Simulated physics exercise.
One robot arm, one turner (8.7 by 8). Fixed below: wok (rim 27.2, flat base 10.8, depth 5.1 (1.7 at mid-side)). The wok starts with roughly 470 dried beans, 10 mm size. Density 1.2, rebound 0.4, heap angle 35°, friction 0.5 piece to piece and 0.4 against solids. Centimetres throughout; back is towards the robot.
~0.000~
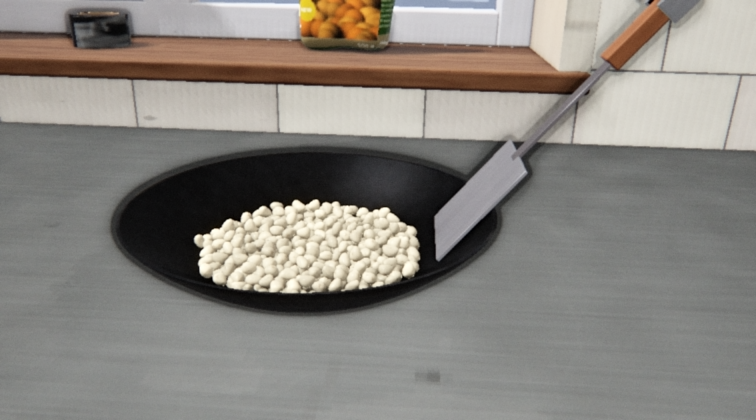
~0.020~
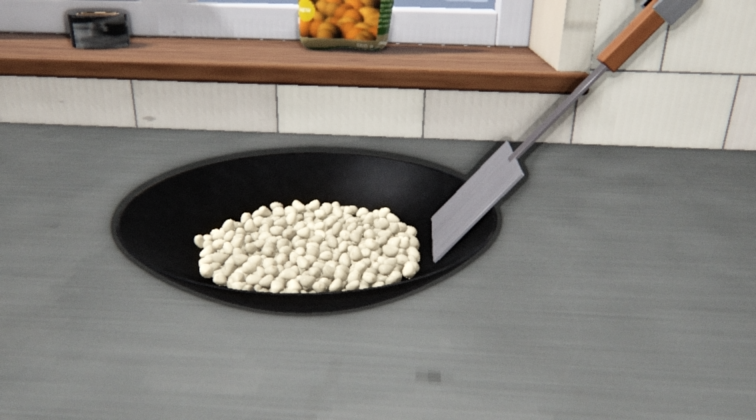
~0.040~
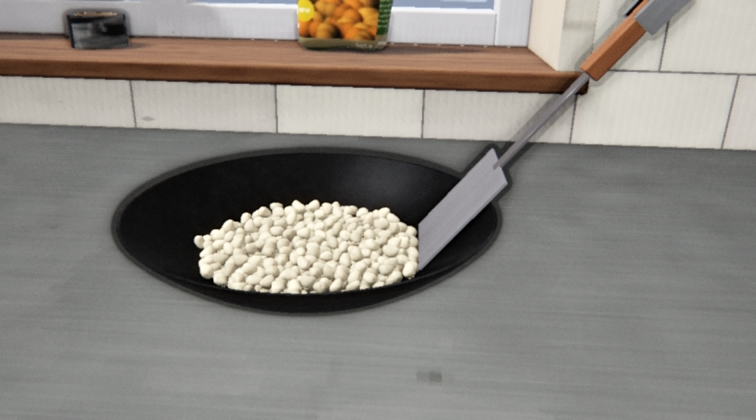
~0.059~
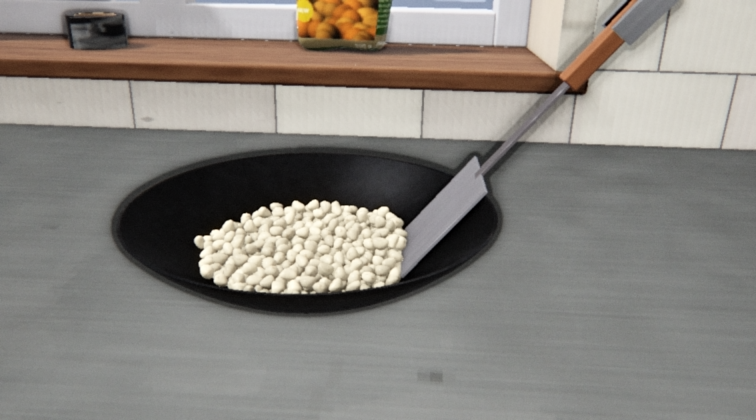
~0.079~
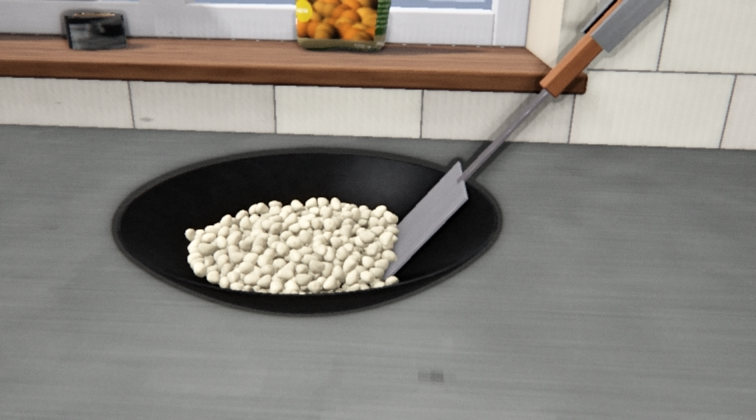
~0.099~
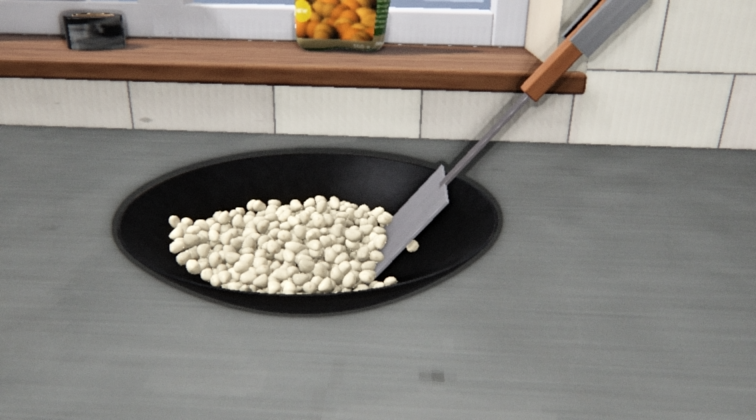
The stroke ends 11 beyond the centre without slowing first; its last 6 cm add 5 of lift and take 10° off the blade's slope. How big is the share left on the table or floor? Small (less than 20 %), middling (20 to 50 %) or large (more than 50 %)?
A middling share, 20 to 50 %, ends on the table or floor.
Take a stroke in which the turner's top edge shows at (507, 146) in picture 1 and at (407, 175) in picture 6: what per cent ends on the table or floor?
Some 40 per cent.
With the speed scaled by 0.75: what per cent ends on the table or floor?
Some 20 per cent.
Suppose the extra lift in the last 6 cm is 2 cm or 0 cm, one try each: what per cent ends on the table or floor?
Some 40 and 45 per cent.
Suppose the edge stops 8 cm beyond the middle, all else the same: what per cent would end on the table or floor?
In that case some 10 per cent.
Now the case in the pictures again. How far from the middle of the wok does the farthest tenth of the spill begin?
About 35 cm.
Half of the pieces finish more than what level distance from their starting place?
Roughly 8 cm.
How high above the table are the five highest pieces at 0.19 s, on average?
Roughly 6 cm.
After 0.19 s, sloping 51°, highest piece 6 above the table; 466 in the wok.
After 0.27 s, sloping 48°, highest piece 8 above the table; 446 in the wok, 20 on the blade or in flight.
After 0.52 s, sloping 41°, highest piece 8 above the table; 321 in the wok, 124 on the table or floor, 21 on the blade or in flight.
After 1.57 s, sloping 41°, highest piece 4 above the table; 321 in the wok, 145 on the table or floor.
At rest, 321 in the wok, 145 on the table or floor. That is 31 % on the table or floor.
